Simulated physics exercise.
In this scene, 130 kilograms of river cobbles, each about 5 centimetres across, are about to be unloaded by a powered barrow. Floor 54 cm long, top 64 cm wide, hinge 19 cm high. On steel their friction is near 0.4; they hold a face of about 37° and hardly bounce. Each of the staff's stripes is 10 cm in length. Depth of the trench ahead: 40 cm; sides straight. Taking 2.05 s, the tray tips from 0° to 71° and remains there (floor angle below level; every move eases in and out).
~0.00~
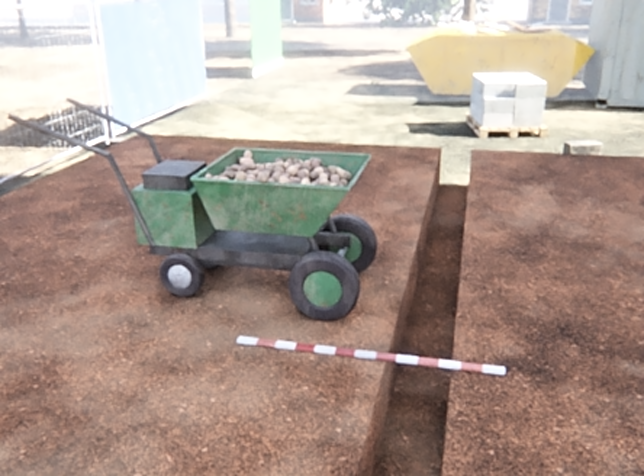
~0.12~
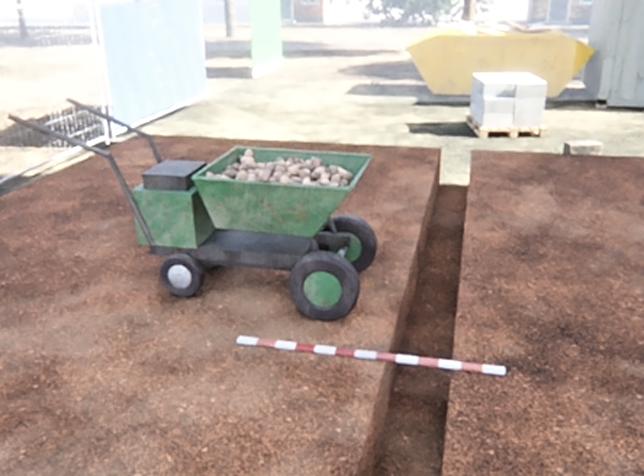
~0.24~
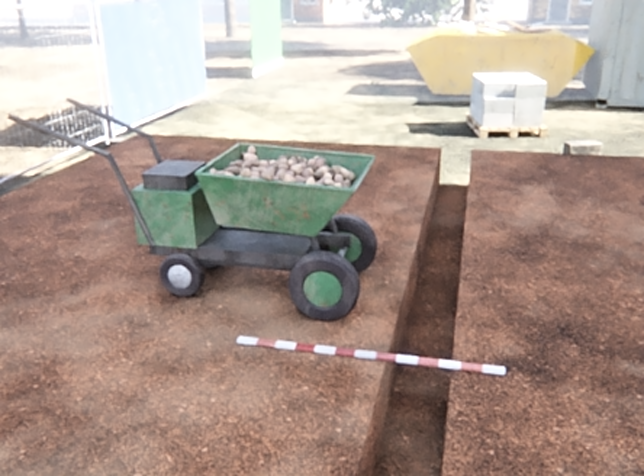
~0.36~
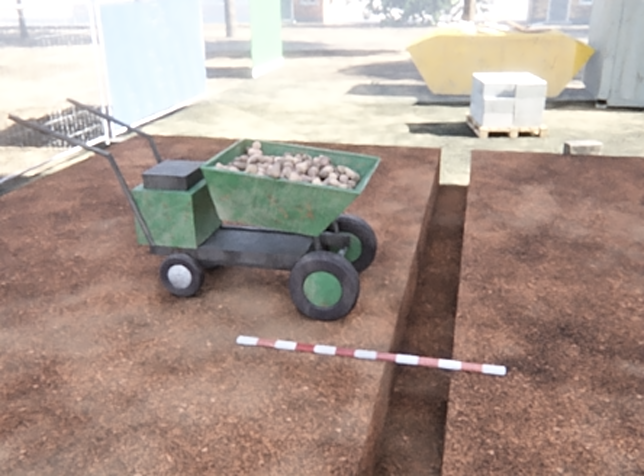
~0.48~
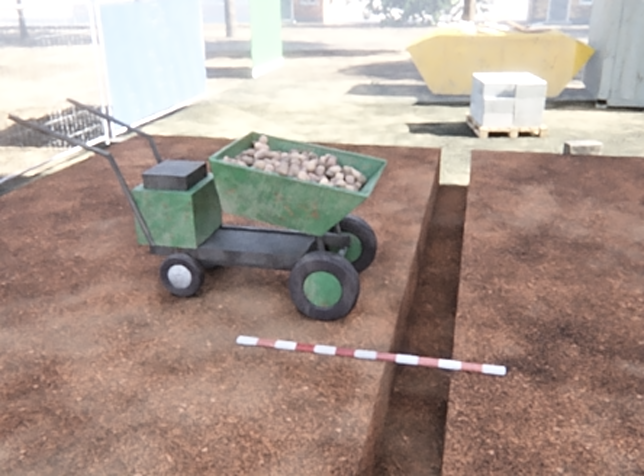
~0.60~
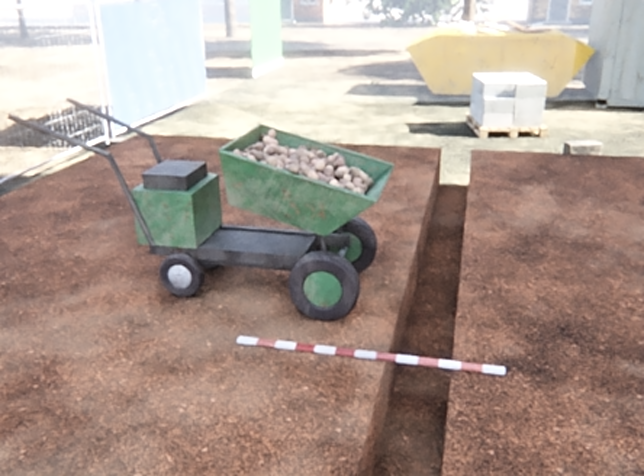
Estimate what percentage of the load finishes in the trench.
Roughly 49 percent.
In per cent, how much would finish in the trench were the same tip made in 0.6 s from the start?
With that change, it comes to around 20 per cent.
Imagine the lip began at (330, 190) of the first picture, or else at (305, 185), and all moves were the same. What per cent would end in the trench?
About 70 per cent from the first spot, about 95 from the second.
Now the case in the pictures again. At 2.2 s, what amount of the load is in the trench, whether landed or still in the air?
Close to 15 per cent has got there by then.
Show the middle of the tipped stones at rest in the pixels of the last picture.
At about pixel (464, 304) in the last view.
After 1.5 s the floor is at 60°; 97 % in the tray, 3 % in the trench; the foremost stones are at (453, 288).
After 2.2 s the floor is at 71°; 42 % in the tray, 14 % in the trench, 45 % past the trench; the foremost stones are at (594, 315).
After 2.5 s the floor is at 71°; 19 % in the tray, 25 % in the trench, 56 % past the trench; the foremost stones are past the picture's edge.
After 4.4 s the floor is at 71°; 0 % in the tray, 49 % in the trench, 51 % past the trench; the foremost stones are past the picture's edge.
